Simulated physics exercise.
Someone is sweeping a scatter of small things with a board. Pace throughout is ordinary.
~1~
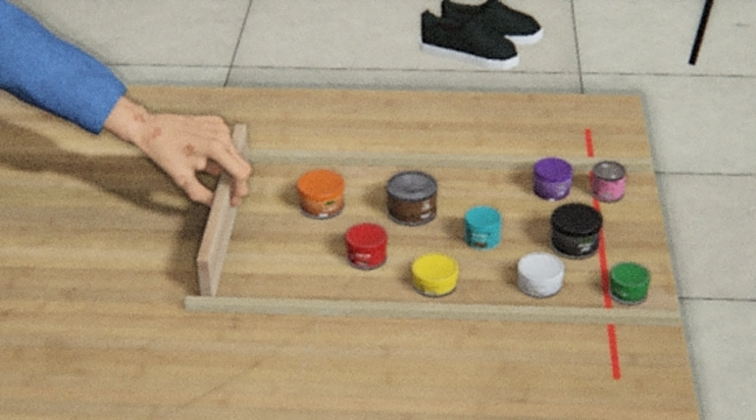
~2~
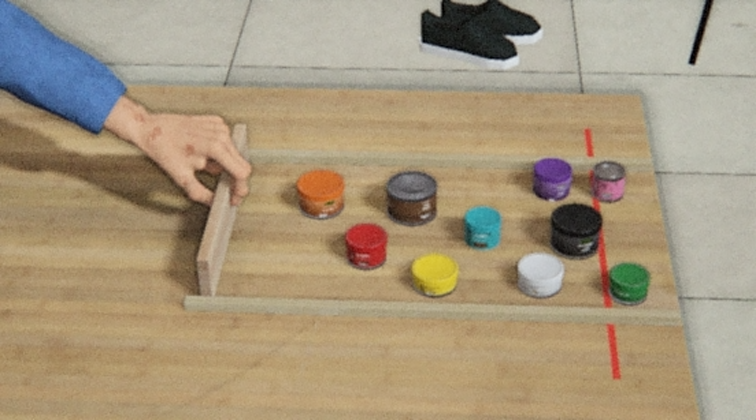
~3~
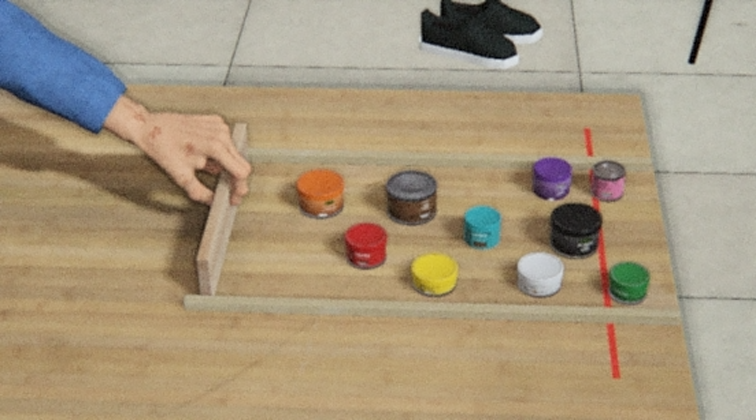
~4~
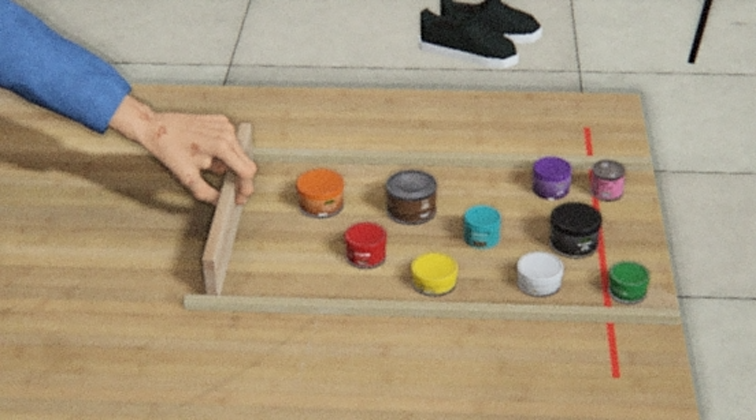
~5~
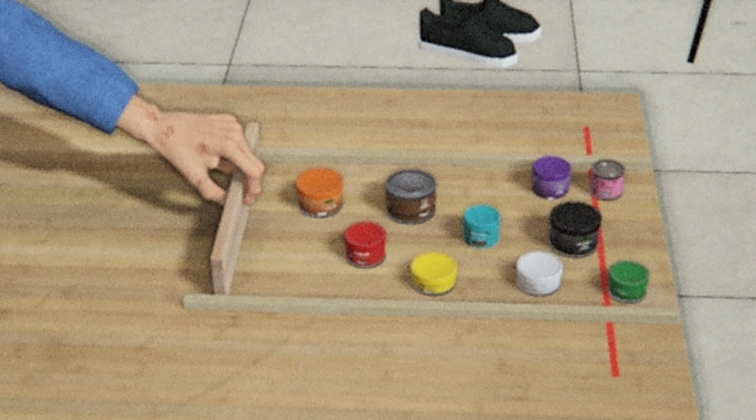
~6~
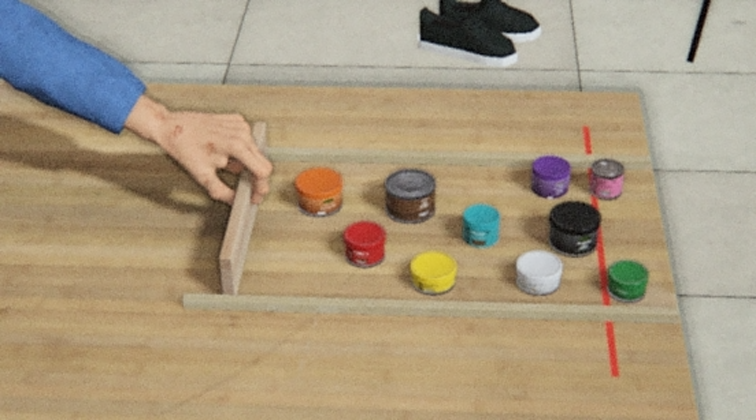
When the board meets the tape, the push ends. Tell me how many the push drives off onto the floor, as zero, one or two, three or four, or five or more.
From what happens, the ones that come off the end make one or two in total.
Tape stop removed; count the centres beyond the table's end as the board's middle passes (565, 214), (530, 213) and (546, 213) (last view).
Counts by place: 0 / 0 / 0.
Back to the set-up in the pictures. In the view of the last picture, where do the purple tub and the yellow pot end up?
In the last picture the purple tub sits around (612, 175) and the yellow pot around (628, 282).
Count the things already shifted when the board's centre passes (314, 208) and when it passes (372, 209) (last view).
At the first spot the count is 1, and at the second it is 3.
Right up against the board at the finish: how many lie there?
5 are in contact with it.
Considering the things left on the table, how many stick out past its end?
The count would be 4.
Early on, none off yet; green tin at rest near (628, 281); pink tin at rest near (607, 179); black tin at rest near (574, 229).
A while later, none off yet; green tin travelled a little near (643, 283); pink tin at rest near (607, 179); black tin travelled a little near (596, 232).
Finally, the number that fall off is one or two; lost, brown tin.
